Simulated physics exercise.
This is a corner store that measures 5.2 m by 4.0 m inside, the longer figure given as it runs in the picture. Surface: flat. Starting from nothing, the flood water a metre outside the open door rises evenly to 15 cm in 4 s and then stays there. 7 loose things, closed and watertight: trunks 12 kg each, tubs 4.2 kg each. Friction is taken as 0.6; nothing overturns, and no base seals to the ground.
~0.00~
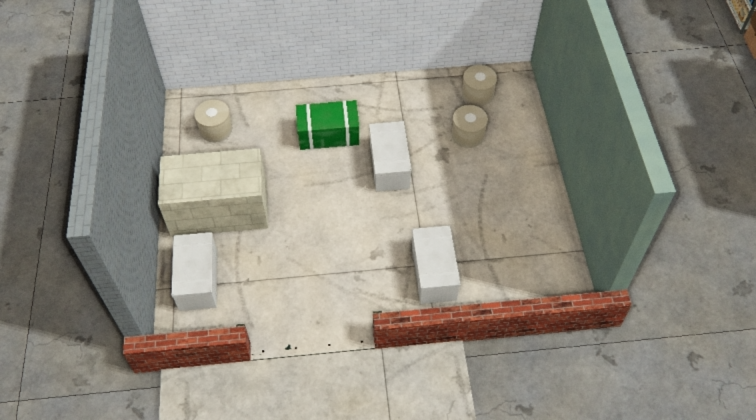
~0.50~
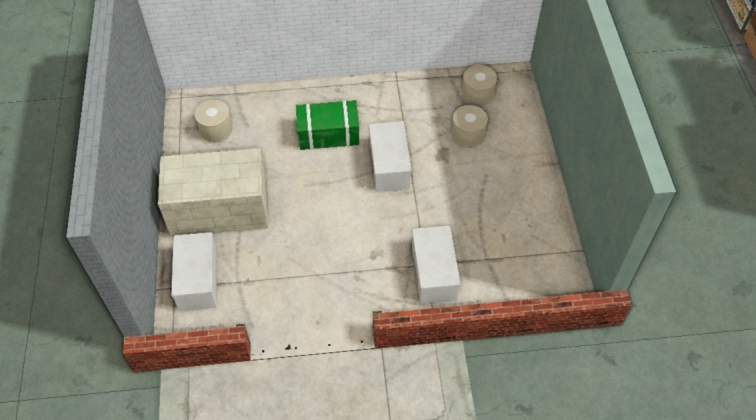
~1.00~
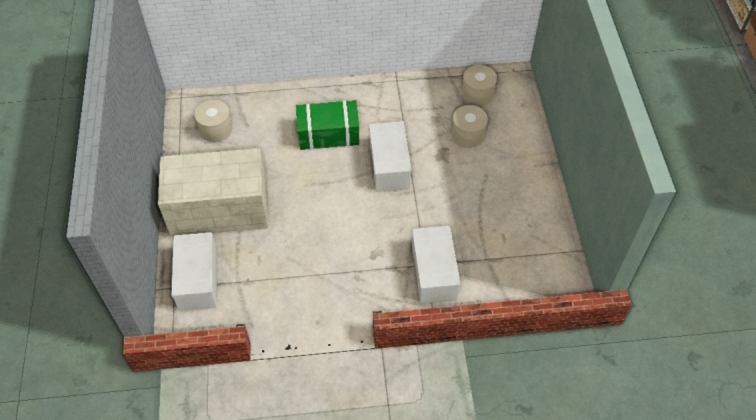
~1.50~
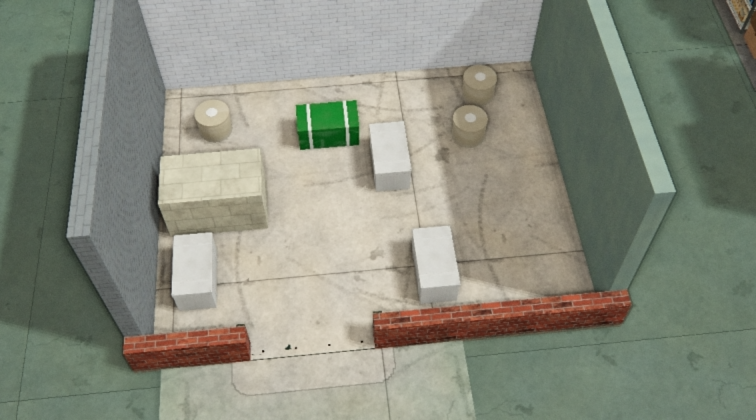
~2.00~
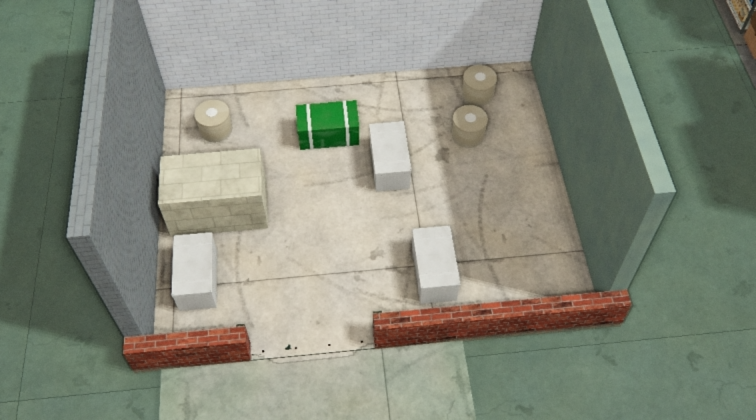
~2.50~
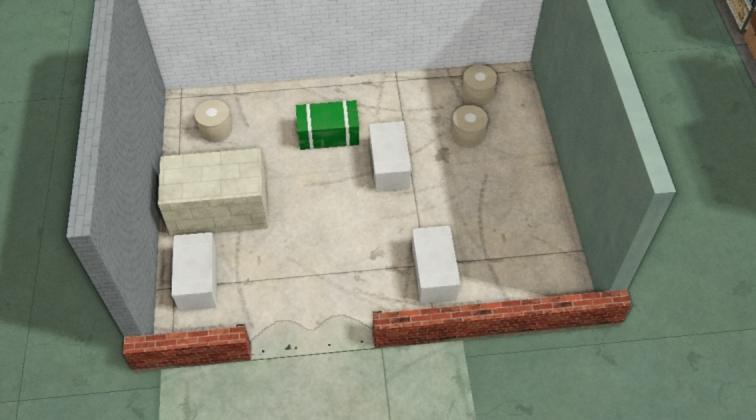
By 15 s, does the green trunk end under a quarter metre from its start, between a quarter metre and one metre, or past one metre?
I expect it ends up well away.
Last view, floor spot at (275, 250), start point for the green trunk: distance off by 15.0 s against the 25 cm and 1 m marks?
Well, it gets shoved far.
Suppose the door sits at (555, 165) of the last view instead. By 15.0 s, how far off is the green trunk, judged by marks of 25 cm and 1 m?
The green trunk ends up a great distance away.
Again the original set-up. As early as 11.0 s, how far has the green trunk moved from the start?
It is about 100 cm out of place by then.
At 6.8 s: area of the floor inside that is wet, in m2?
At that time the wet patch spans about 13 m2.
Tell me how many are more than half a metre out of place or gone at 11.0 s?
That would be 4.
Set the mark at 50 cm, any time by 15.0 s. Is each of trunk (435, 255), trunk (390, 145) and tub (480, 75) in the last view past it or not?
Note - in order: Smaller; farther; farther.
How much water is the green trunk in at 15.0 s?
The depth there is around 10 cm.
After 3.5 s the green trunk is near (327, 116), 0.0 m from its start, aground; 0 afloat.
After 6.8 s the green trunk is near (327, 88), 0.5 m from its start, aground; 0 afloat.
After 11.0 s the green trunk is near (352, 64), 0.9 m from its start, afloat; 6 afloat.
After 15.0 s the green trunk is near (438, 61), 1.7 m from its start, afloat; 7 afloat.
